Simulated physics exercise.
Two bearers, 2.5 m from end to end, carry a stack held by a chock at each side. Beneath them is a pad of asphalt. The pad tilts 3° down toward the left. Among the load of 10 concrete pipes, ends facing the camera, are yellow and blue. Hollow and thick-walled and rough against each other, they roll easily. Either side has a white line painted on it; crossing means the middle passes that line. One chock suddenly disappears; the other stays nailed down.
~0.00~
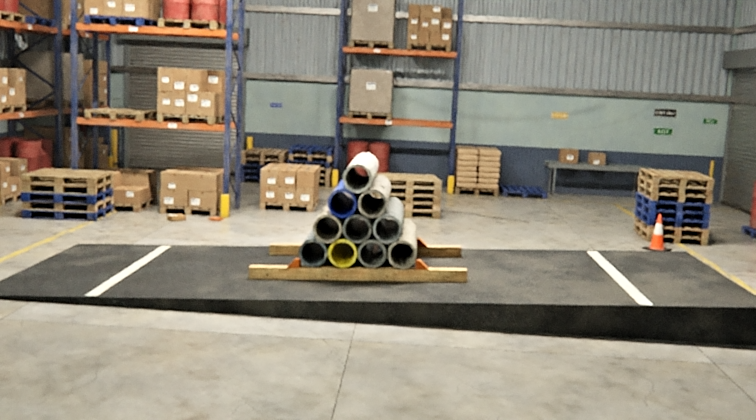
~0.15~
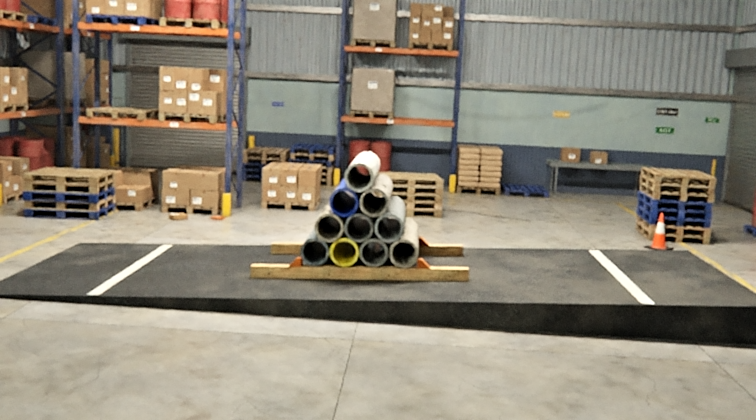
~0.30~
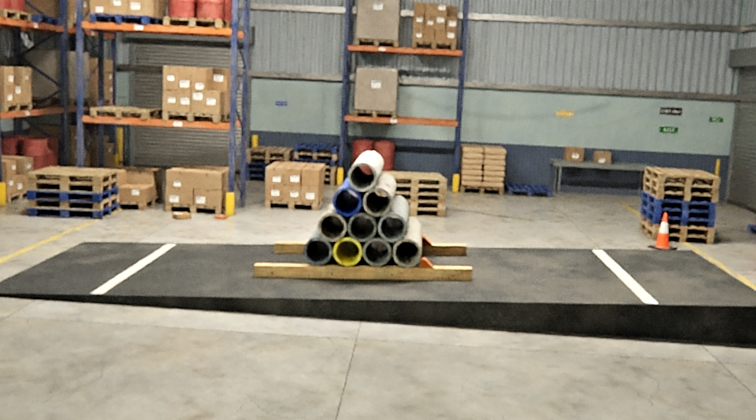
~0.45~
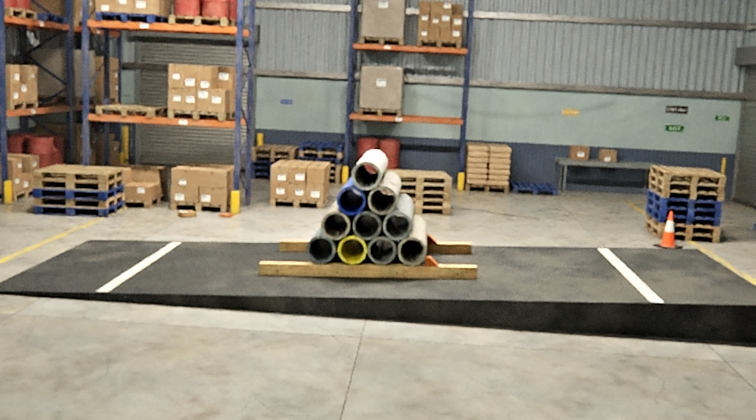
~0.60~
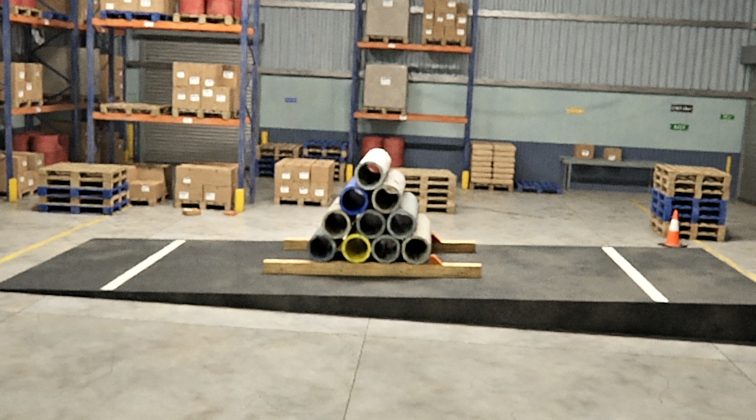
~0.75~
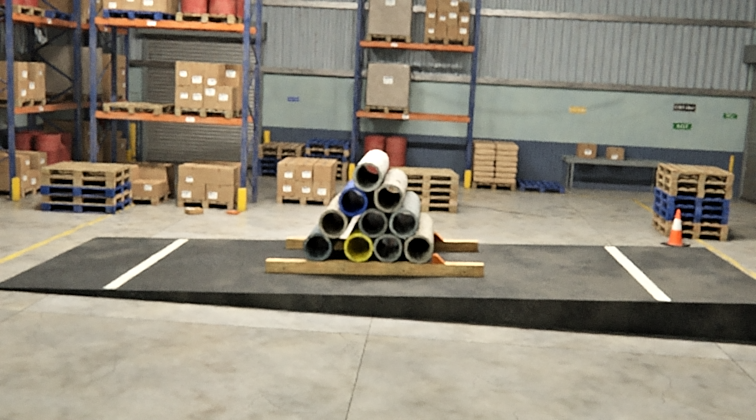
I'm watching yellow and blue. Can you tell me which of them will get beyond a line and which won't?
Sure. Yellow: Yes, it does. Blue: Yes, it does.
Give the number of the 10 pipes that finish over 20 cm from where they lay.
The tally comes to 10.
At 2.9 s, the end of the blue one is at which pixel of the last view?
(288, 247), more or less.
After 2.9 s, yellow is on the bearers, 60 cm from the bearers' left end, rolling left; blue is on the bearers, 25 cm from the bearers' left end, rolling left; 1 of 10 has crossed.
After 5.8 s, yellow is past the left line; blue is past the left line; 5 of 10 have crossed.
At the end (10.9 s), yellow is past the left line; blue is past the left line; 10 of 10 have crossed.
